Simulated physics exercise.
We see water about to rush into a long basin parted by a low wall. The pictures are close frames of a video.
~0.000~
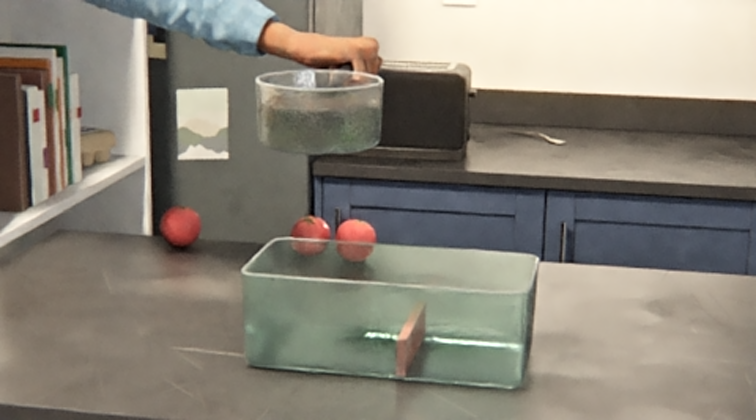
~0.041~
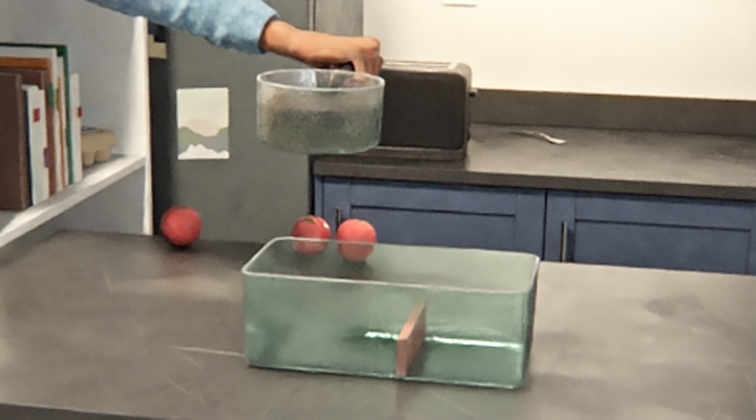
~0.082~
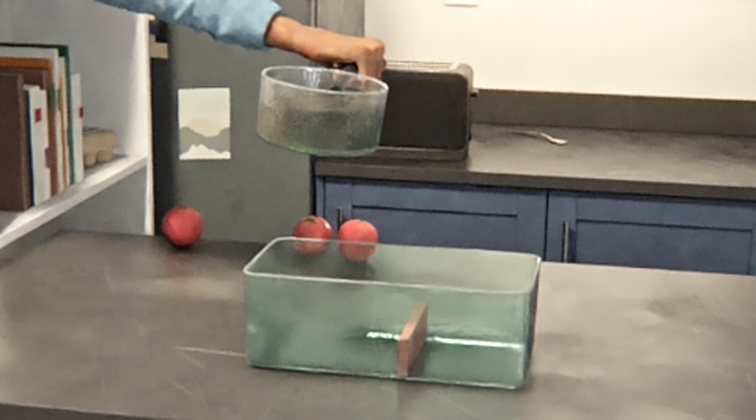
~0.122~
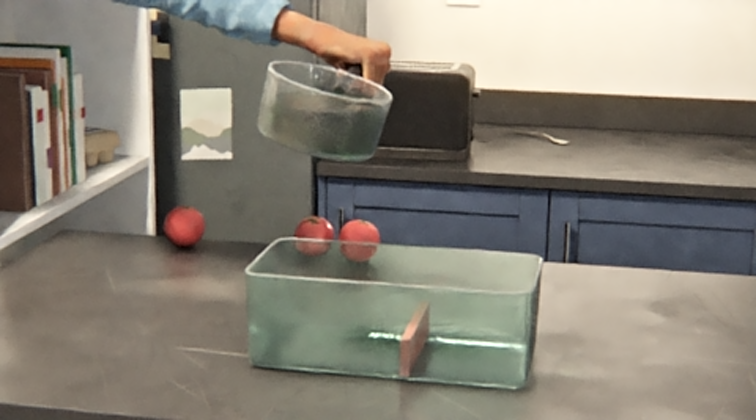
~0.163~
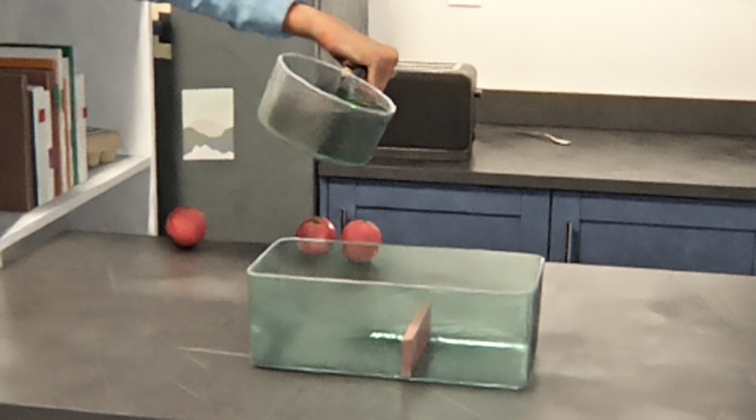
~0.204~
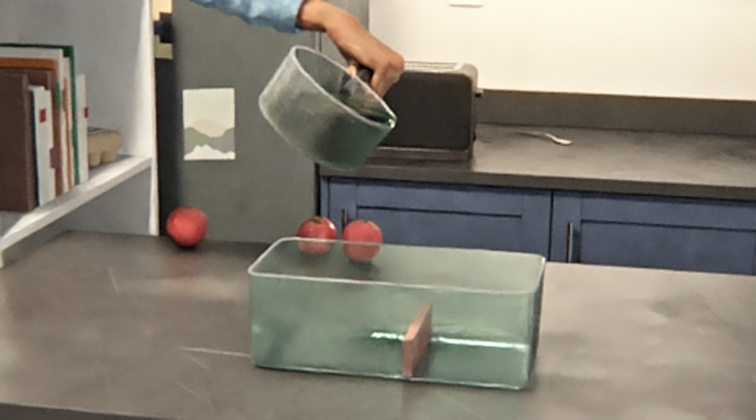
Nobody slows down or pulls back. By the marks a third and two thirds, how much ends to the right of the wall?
It comes to between a third and two thirds.
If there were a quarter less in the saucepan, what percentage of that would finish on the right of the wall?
Some 40 per cent.
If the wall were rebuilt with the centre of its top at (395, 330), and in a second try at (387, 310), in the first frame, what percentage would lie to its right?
First some 70, then 85 per cent.
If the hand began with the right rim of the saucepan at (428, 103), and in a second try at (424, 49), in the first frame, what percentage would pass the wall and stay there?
In turn 80 and 75 in a hundred.
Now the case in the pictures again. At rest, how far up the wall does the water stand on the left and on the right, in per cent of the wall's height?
The left part 30 per cent, the right part 40.
A moment on, the saucepan is tipped right over and 26 per cent is still to pour, 1 is left of the wall and 12 right of it.
Next, the saucepan is tipped right over and 6 per cent is still to pour, 27 is left of the wall and 57 right of it.
Then the saucepan is tipped right over and 1 per cent is still to pour, 41 is left of the wall and 48 right of it.
Later the saucepan is tipped right over and 0 per cent is still to pour, 48 is left of the wall and 49 right of it.
Finally, 49 per cent lies left of the wall, 49 right of it and 2 outside.
